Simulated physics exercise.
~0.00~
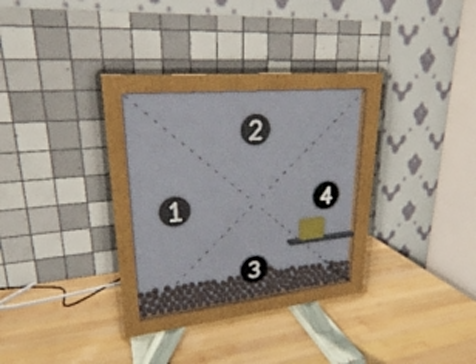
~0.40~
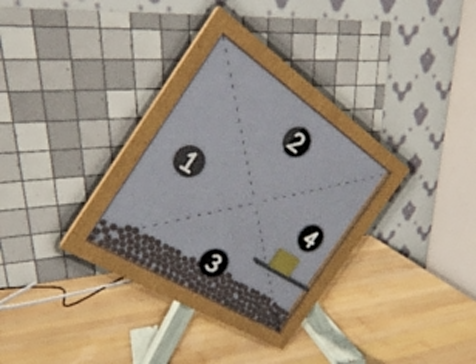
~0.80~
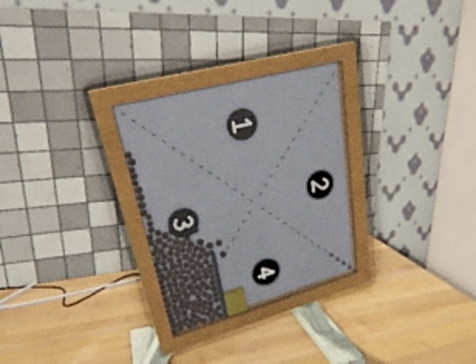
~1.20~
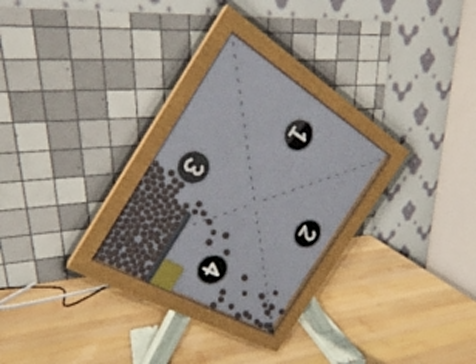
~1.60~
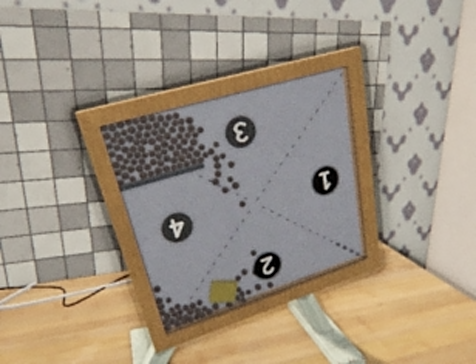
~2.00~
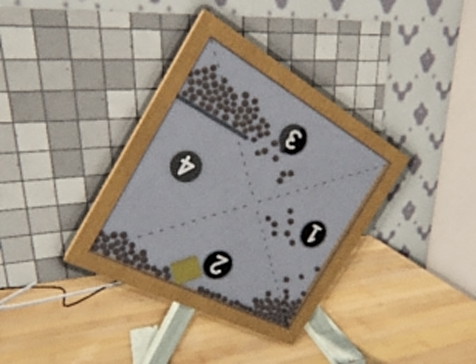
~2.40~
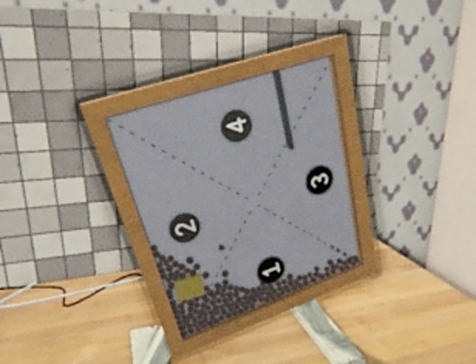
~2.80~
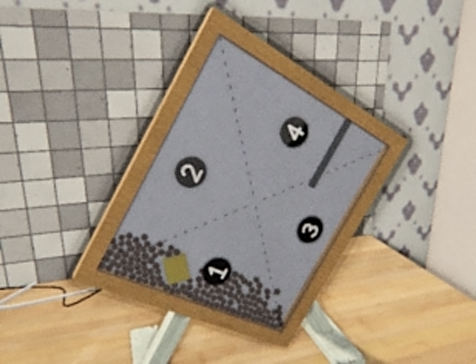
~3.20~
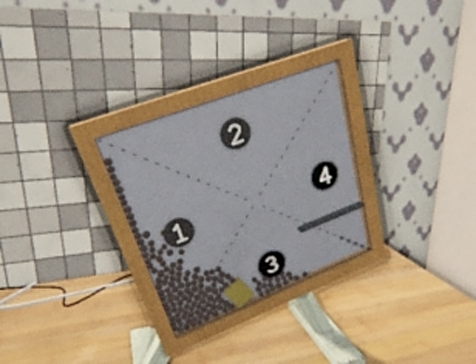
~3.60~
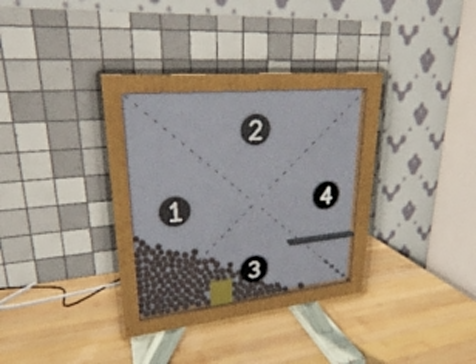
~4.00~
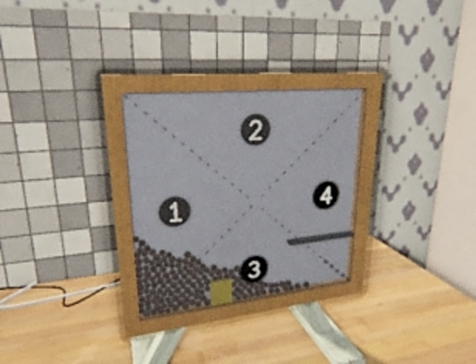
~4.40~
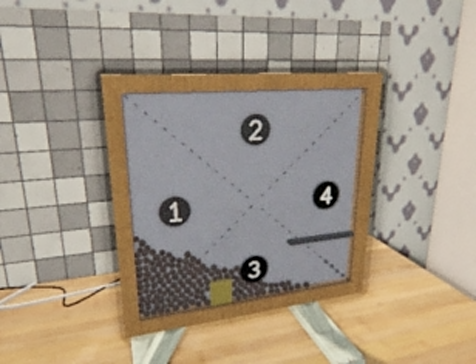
A wooden-framed case turns clockwise full circle, tumbling dark beads and a yellow block, then rests upright.
